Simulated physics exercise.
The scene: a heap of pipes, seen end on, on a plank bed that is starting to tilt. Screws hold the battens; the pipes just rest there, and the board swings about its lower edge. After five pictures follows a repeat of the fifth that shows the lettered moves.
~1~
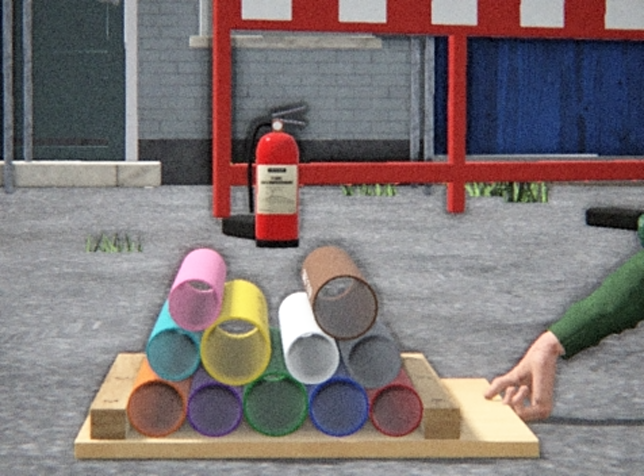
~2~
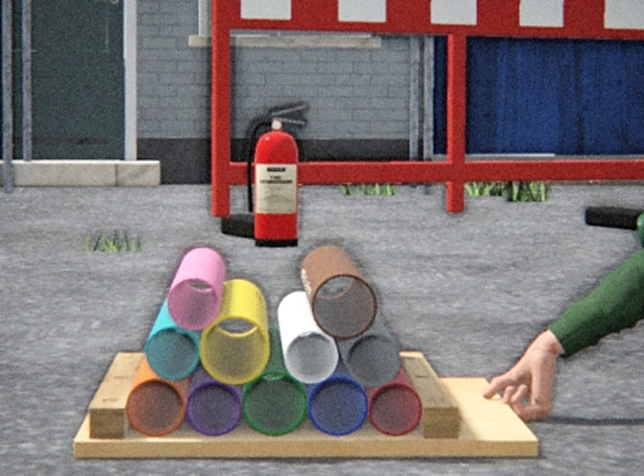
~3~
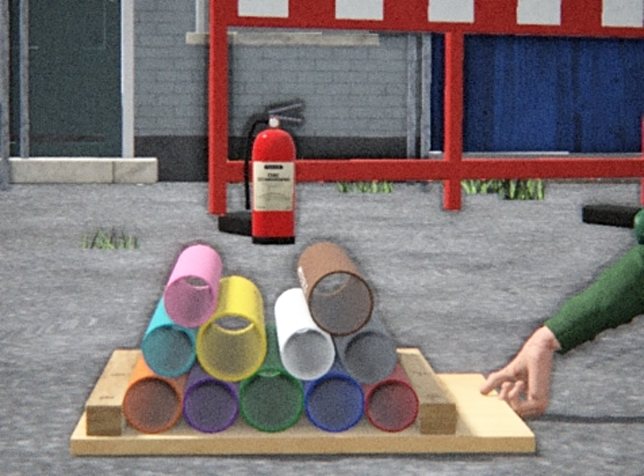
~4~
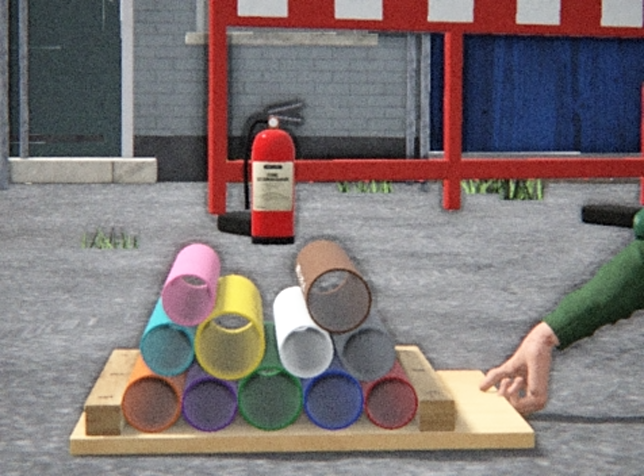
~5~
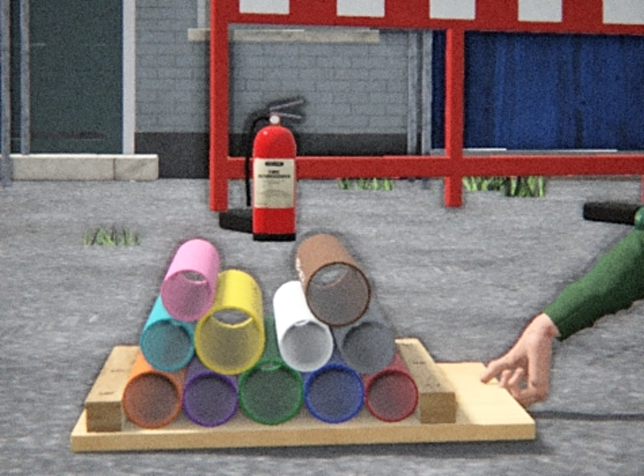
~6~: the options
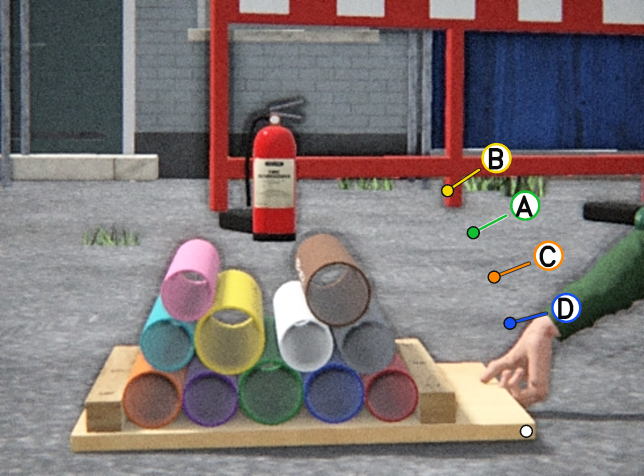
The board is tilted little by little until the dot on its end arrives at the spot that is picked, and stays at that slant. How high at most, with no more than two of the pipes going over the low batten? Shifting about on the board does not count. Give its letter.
Lift it to D and no more.
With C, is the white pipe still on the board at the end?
Yes, with C.
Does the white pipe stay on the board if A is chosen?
The white pipe: Yes.
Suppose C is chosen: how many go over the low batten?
At C the number is three.
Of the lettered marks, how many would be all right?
The number is one.
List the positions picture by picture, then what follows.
The first frame shows grey pipe (374, 361); yellow pipe (236, 350); white pipe (312, 357).
The second frame shows white pipe (311, 356); turquoise pipe (172, 353).
The third frame shows board (298, 396); pink pipe (190, 301).
The fourth frame shows board (297, 394); orange pipe (151, 403); purple pipe (209, 404).
The fifth frame shows board (298, 389); orange pipe (152, 399); purple pipe (210, 399).
On the copy, A at (473, 233); B at (448, 191); C at (494, 277); D at (510, 323); the white dot at (526, 431).
On D. First, board at 13°.
Then, board at 16°.
Finally, board at 16°, two over the low batten (turquoise, pink).
By contrast, A three over the low batten (yellow, turquoise, pink); B four over the low batten (yellow, turquoise, brown, pink); C three over the low batten (yellow, turquoise, pink).
